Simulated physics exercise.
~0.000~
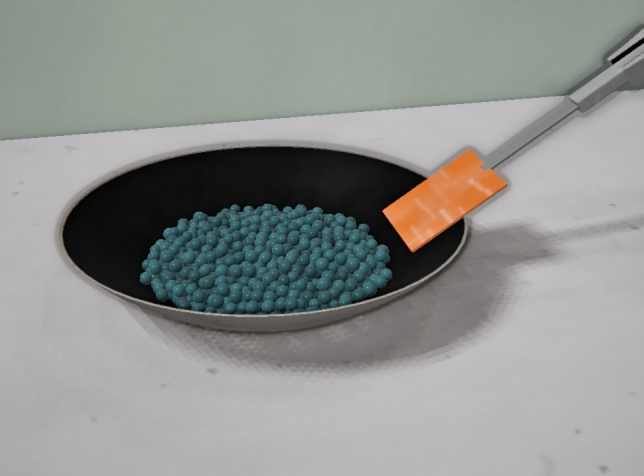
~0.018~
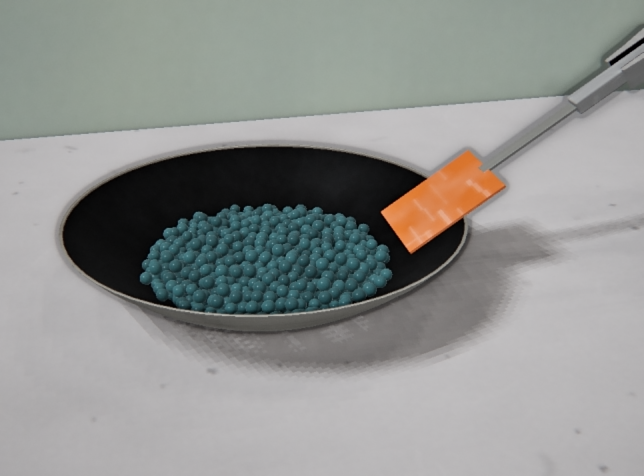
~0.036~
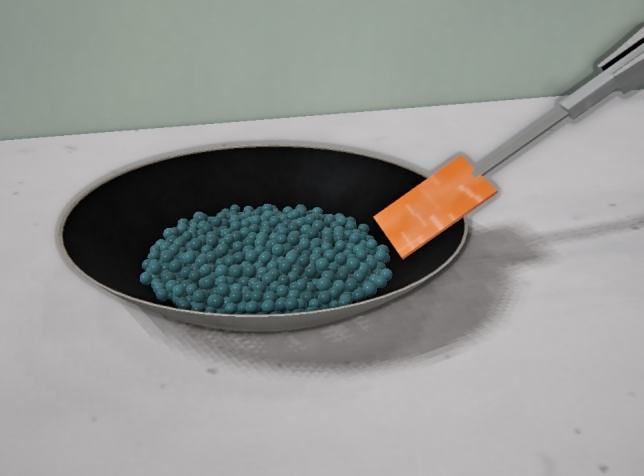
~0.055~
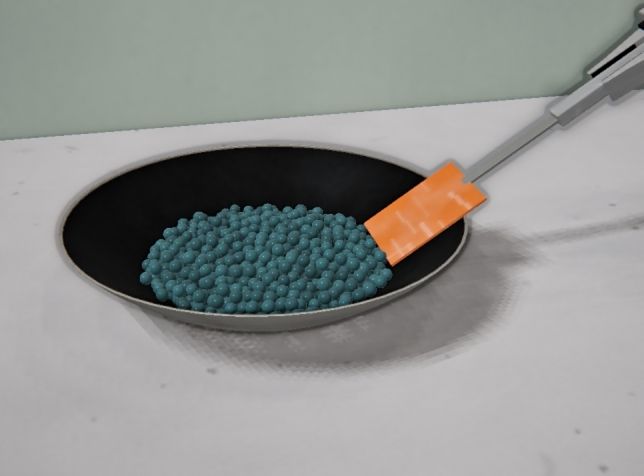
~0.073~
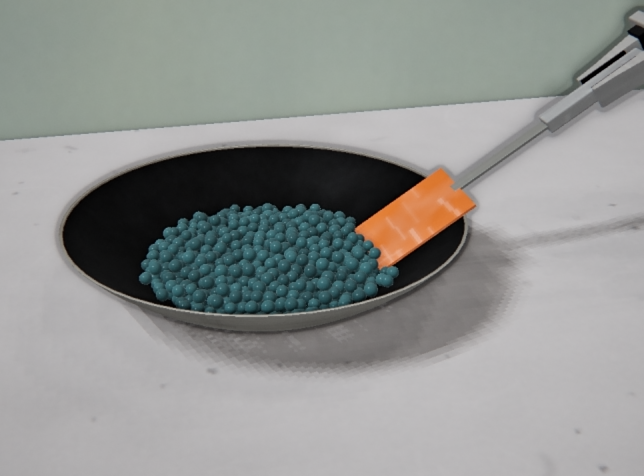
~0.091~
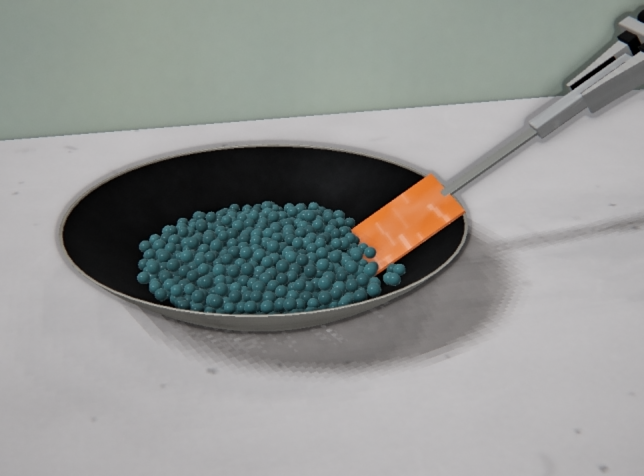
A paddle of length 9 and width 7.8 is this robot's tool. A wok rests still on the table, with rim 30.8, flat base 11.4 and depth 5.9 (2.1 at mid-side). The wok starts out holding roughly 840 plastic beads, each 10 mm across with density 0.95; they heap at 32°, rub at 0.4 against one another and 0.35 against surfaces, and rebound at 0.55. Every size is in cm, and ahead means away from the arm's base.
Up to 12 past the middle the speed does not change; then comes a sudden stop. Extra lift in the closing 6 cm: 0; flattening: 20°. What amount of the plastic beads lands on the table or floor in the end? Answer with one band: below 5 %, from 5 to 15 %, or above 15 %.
From 5 to 15 %.
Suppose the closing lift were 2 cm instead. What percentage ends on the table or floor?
About 10 %.
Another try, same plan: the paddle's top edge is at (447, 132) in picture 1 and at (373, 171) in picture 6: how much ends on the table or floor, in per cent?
About 30 per cent.
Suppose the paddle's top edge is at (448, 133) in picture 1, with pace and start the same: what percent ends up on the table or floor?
Spill: Approx. 20 per cent.
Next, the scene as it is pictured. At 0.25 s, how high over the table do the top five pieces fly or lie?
Some 5 cm.
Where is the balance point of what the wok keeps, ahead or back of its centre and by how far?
Roughly 4.5 centimetres ahead.
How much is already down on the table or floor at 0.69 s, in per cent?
Close to 10 per cent of the load.
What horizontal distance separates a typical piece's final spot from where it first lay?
I'd estimate close to 4 centimetres.
After 0.25 s, sloping 33°, highest piece 5 above the table; 838 in the wok.
After 0.41 s, sloping 28°, highest piece 6 above the table; 838 in the wok.
After 0.69 s, sloping 13°, highest piece 8 above the table; 759 in the wok, 77 on the table or floor, 2 on the blade or in flight.
After 1.74 s, sloping 13°, highest piece 8 above the table; 755 in the wok, 83 on the table or floor.
At rest, 755 in the wok, 83 on the table or floor. That is 10 % on the table or floor.
